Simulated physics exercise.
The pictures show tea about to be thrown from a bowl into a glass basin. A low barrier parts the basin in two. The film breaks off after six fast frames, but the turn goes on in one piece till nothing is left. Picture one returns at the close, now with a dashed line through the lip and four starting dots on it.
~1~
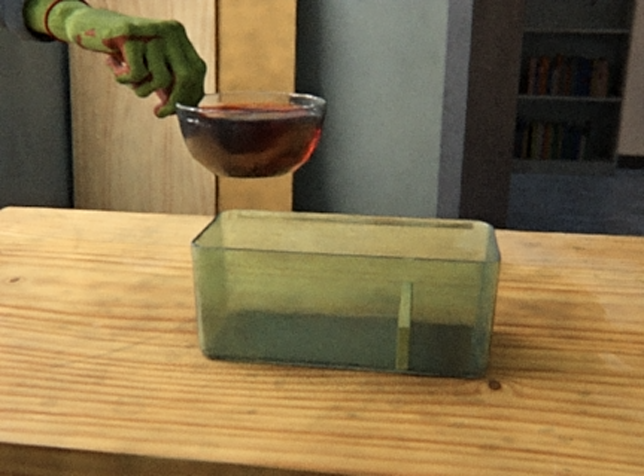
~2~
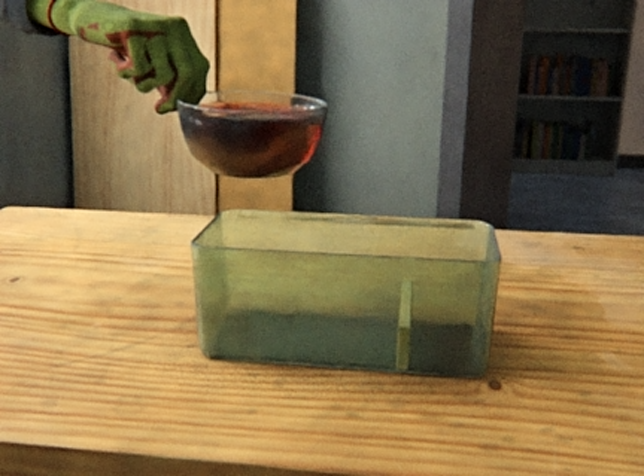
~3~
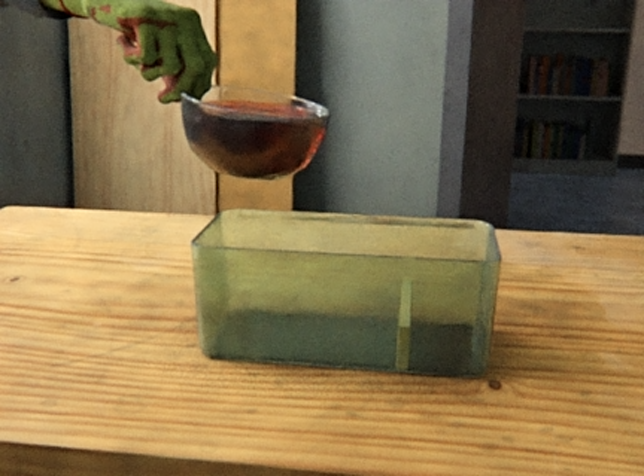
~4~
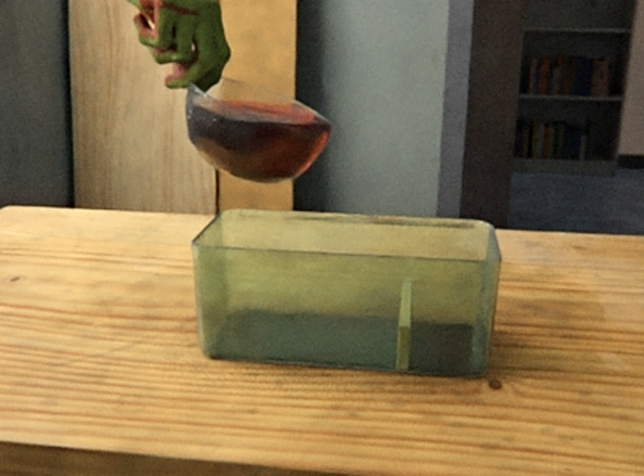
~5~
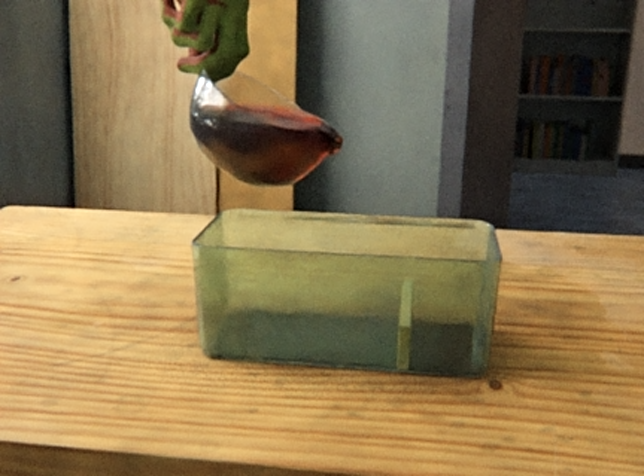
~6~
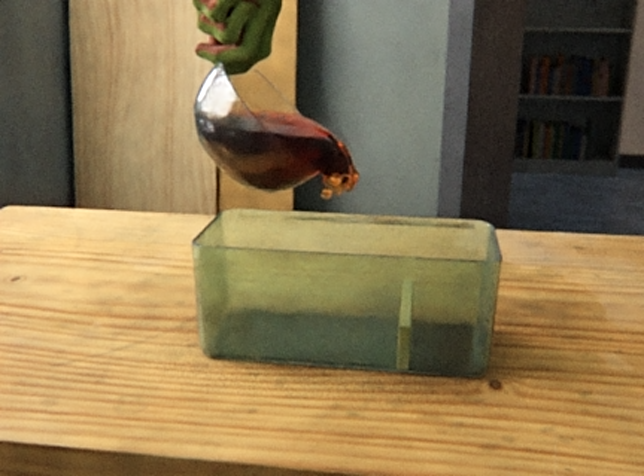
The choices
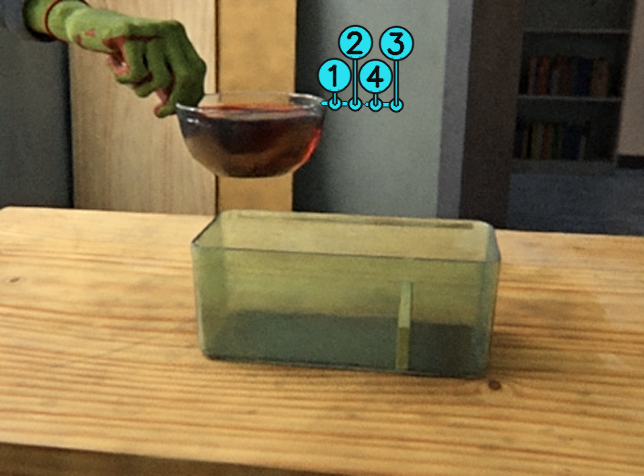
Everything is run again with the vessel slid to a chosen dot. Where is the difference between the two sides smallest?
4 is best.
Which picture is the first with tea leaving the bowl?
Picture 4.
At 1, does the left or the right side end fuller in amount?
The left side.
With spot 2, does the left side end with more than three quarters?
No.
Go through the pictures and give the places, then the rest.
In the first picture, upright, lip at (322, 103); basin from (200, 354) to (488, 374); top of the wall at (406, 302); nothing has left yet.
In the second picture, tipped about 2°, lip at (324, 105); nothing has left yet.
In the third picture, tipped about 9°, lip at (327, 114); nothing has left yet.
In the fourth picture, tipped about 19°, lip at (329, 128); tea is over the lip, down to (329, 128).
In the fifth picture, tipped about 32°, lip at (329, 145); tea is over the lip, down to (333, 152).
In the sixth picture, tipped about 47°, lip at (324, 164); tea is over the lip, down to (326, 194).
In cyan, 1 at (334, 103); 2 at (355, 104); 3 at (396, 105); 4 at (375, 104).
Choosing 1, about 81 % ends left of the wall and 14 % right of it; 5 % is lost outside.
Choosing 2, about 66 % ends left of the wall and 29 % right of it; 5 % is lost outside.
Choosing 3, about 36 % ends left of the wall and 63 % right of it.
Choosing 4, about 49 % ends left of the wall and 48 % right of it; 4 % is lost outside.
